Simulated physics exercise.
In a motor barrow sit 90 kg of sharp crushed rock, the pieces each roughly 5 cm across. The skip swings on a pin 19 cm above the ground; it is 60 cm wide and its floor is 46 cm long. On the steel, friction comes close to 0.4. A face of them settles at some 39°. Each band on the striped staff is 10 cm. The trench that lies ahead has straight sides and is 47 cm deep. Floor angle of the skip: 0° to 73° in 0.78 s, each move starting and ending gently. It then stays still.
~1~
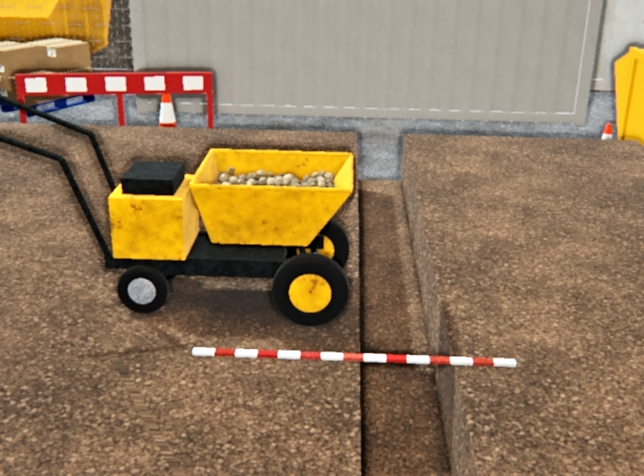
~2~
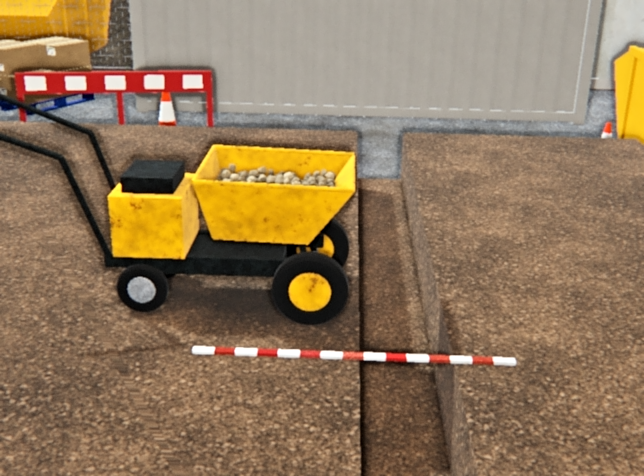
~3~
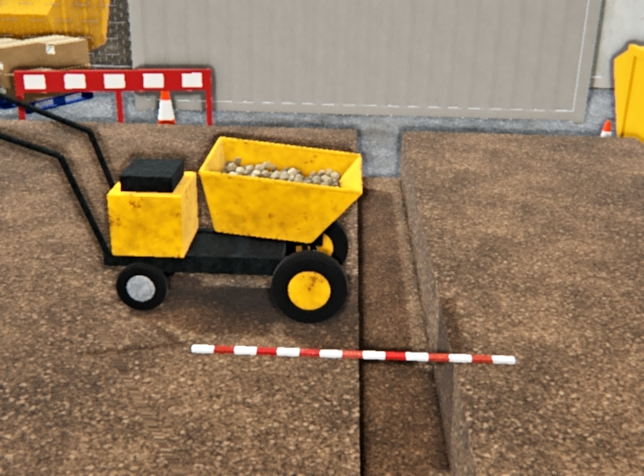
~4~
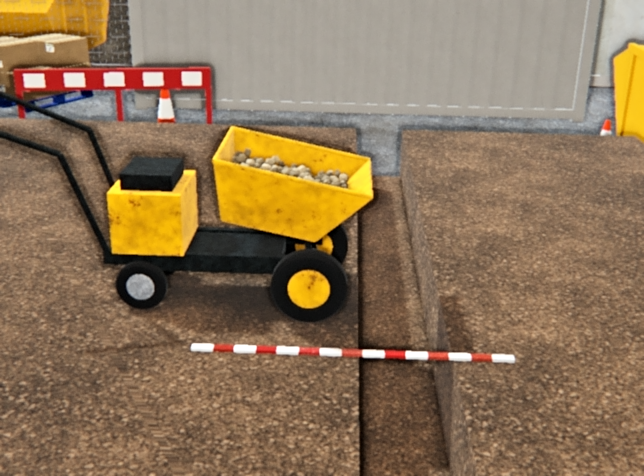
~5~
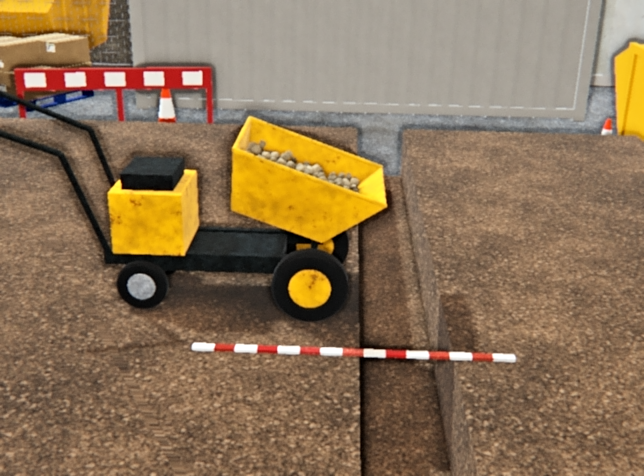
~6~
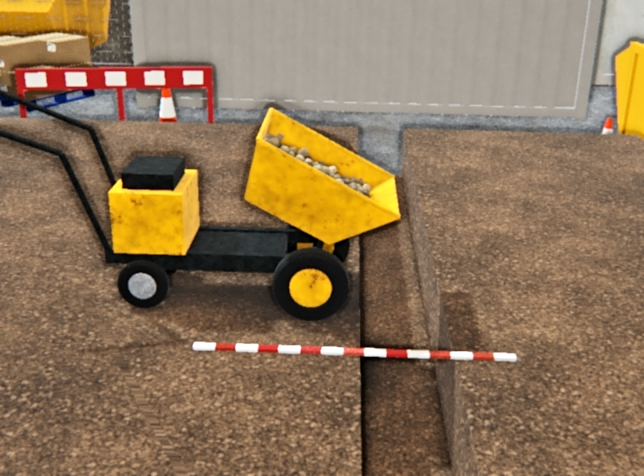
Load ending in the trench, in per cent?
47 per cent.
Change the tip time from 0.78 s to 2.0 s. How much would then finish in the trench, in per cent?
That would give about 55 percent.
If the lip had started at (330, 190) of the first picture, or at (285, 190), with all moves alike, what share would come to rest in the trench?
I'd say some 65 per cent and some 85 per cent.
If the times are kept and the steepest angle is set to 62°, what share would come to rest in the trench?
Roughly 10%.
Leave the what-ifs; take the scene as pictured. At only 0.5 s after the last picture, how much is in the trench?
Roughly 5 percent of the load.
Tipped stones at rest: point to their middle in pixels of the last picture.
I'd point somewhere around (433, 354).
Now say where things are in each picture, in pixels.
The skip is at 0°, its lip at (351, 191); the top of the load is at (267, 181), in the first picture.
Lip at (354, 191), floor tilted 1°, highest stones at (258, 178), in the second picture.
The skip is at 6°, its lip at (361, 193); the top of the load is at (251, 170), in the third picture.
Lip at (372, 197), floor tilted 12°, highest stones at (250, 161), in the fourth picture.
The skip is at 19°, its lip at (386, 206); the top of the load is at (257, 152), in the fifth picture.
Lip at (399, 217), floor tilted 28°, highest stones at (273, 143), in the sixth picture.
Then, 0.2 s after the last picture the floor is at 61°, 100 % in the skip; the foremost stones are at (401, 246).
Then, 0.5 s after the last picture the floor is at 73°, 84 % in the skip, 5 % in the trench, 11 % past the trench; the foremost stones are at (477, 307).
Then, 0.9 s after the last picture the floor is at 73°, 50 % in the skip, 15 % in the trench, 35 % past the trench; the foremost stones are at (571, 317).
Then, 2.9 s after the last picture the floor is at 73°, 17 % in the skip, 47 % in the trench, 36 % past the trench; the foremost stones are at (599, 319).
